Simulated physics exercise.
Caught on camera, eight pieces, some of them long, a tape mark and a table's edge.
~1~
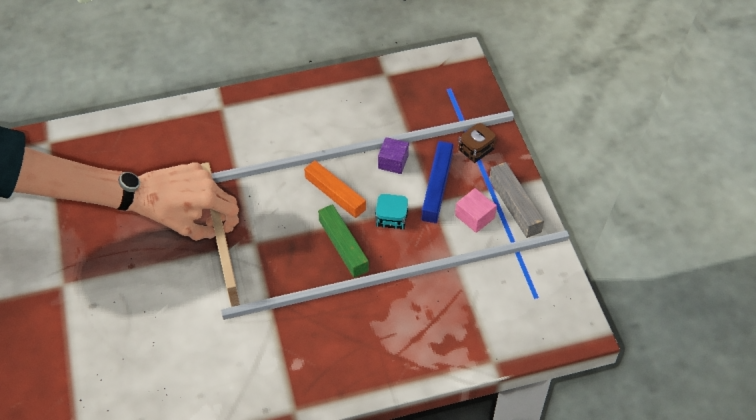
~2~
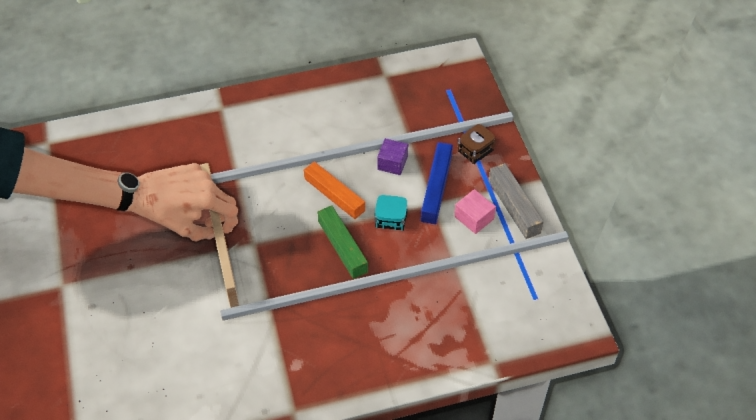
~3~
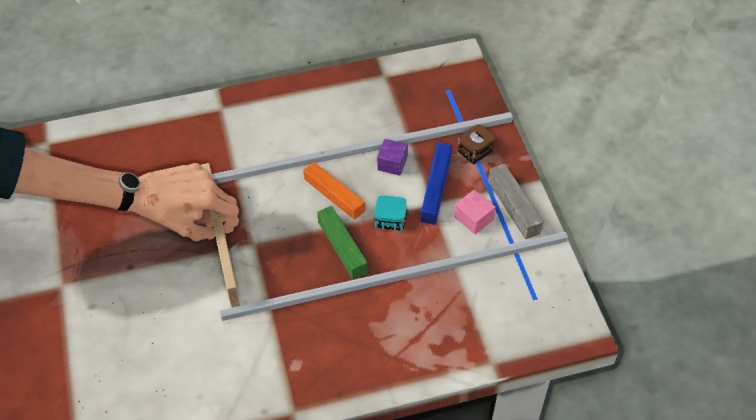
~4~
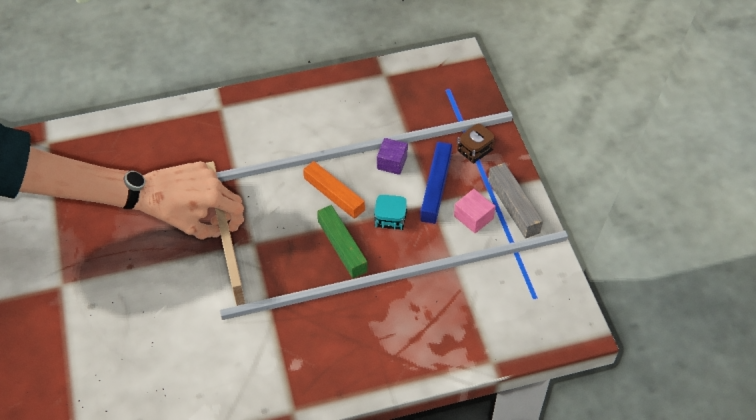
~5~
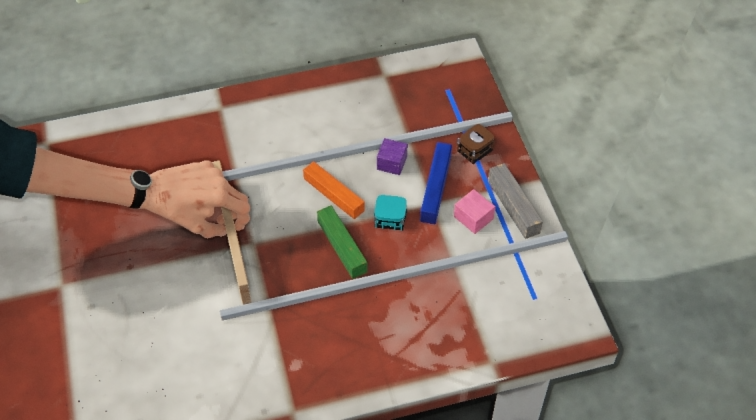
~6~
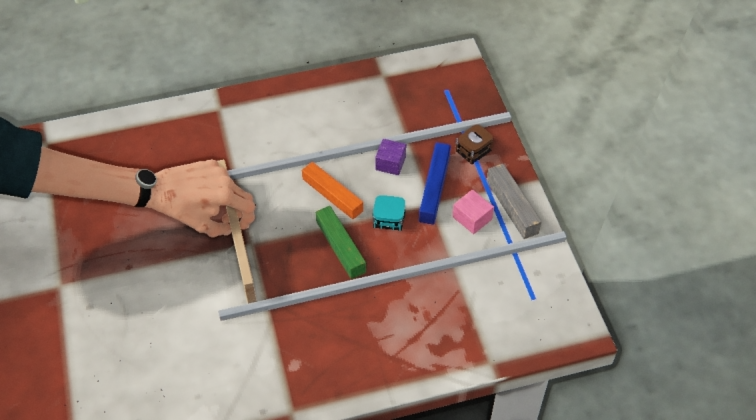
A hand with a dark watch, reaching in from the left, holds a thin wooden board upright on a red-and-white checked table, seen from above at an angle. Between two grey rails lie orange and green bars, purple, teal and pink blocks, a blue stick, and a brown case and grey bar by blue tape. The board at first barely moves, then slides slightly right, touching none of the pieces, which stay put.
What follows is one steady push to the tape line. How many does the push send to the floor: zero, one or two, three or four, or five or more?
In the end the number that fall off is three or four.
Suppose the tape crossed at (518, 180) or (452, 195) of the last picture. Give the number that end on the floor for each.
Try by try, 6 and 1.
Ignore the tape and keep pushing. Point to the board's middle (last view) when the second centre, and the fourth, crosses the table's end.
Near (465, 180) and (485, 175).
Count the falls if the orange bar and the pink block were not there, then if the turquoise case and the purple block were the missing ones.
First 2, then 2.
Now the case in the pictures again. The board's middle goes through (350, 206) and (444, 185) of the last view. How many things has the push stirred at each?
The counts are 3 and 8.
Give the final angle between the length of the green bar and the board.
Some 0 degrees.
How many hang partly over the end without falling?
The number is 1.
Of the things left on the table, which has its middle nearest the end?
Foremost is the blue stick.
Soon after, none off yet; grey bar at rest near (513, 201); brown case at rest near (475, 144); pink block at rest near (473, 212).
After that, none off yet; grey bar at rest near (516, 201); brown case at rest near (475, 144); pink block displaced about its own width near (497, 211).
In the end, the number that fall off is three or four; gone, pink block, brown case and grey bar.
